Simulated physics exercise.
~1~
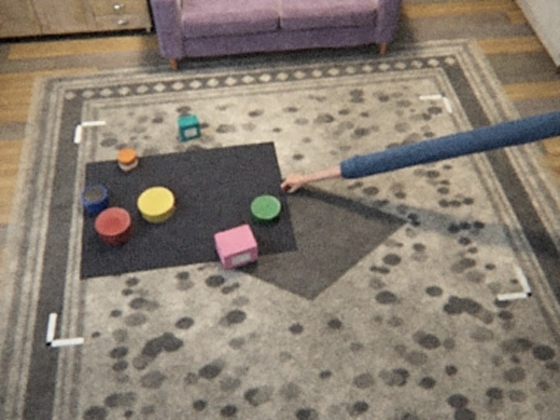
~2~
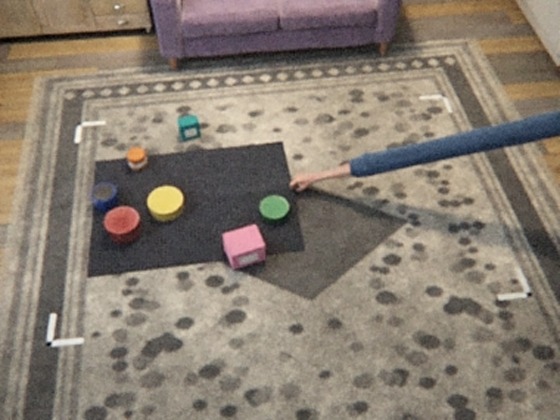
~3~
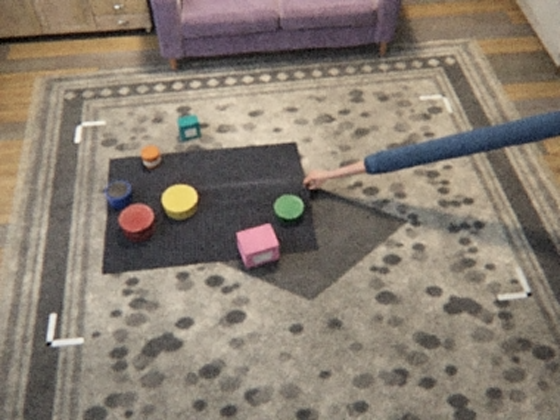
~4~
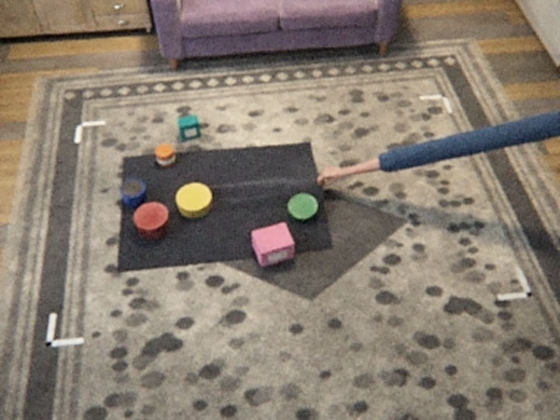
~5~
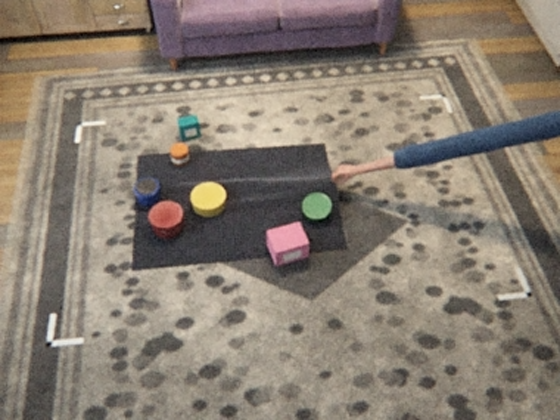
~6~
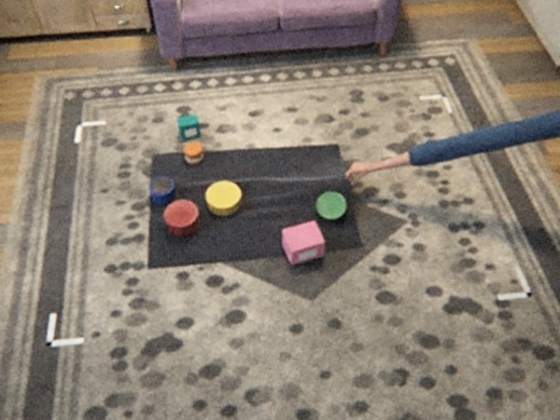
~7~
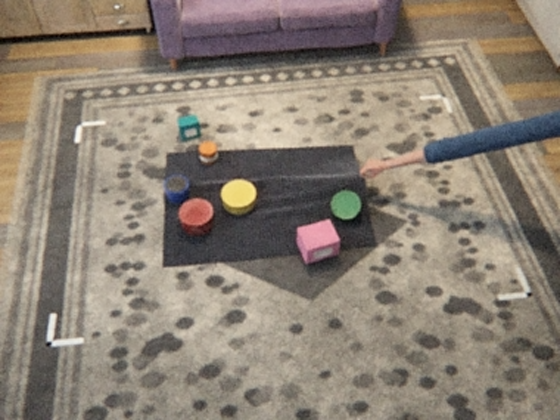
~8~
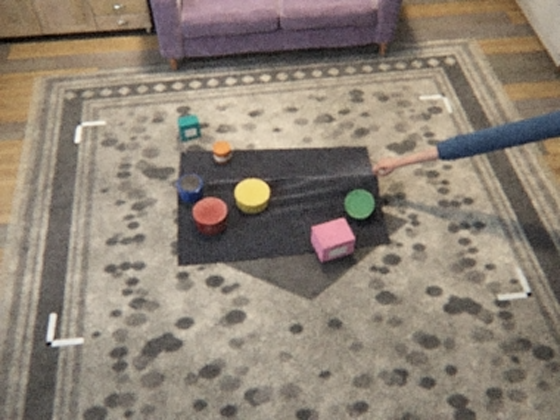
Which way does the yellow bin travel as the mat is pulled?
The yellow bin travels to the right, carried along with the dark mat.
